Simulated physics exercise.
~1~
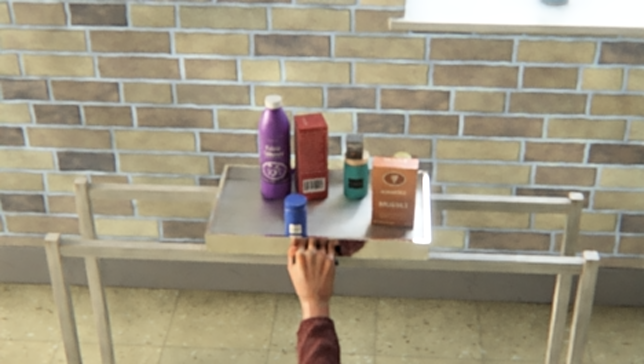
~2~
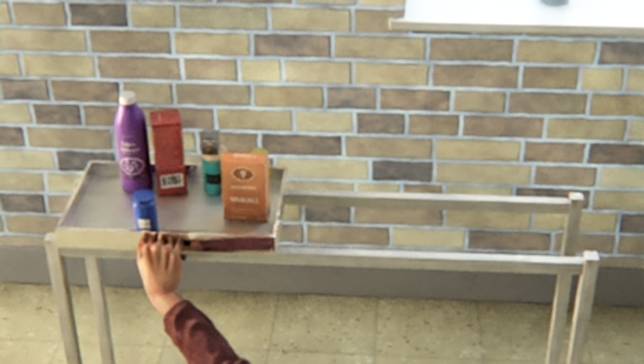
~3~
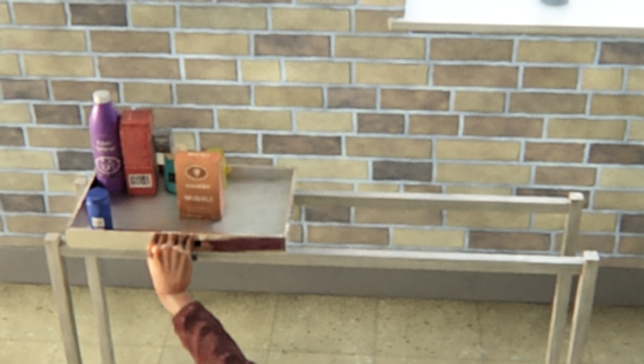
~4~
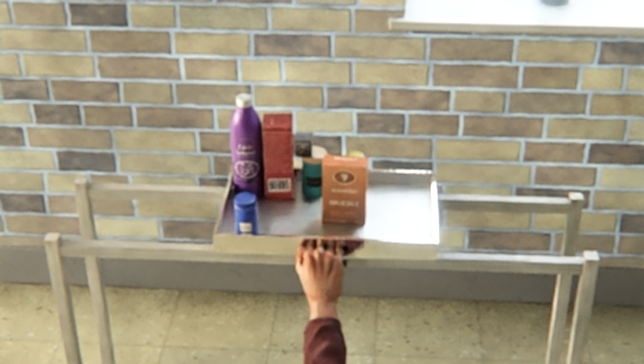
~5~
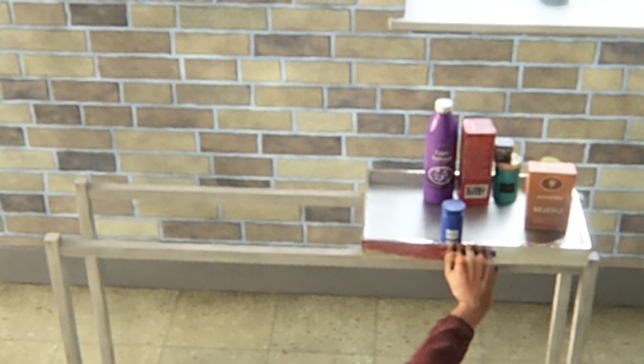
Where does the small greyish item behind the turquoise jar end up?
It stays on the tray, still standing behind the turquoise jar and mostly hidden by it.
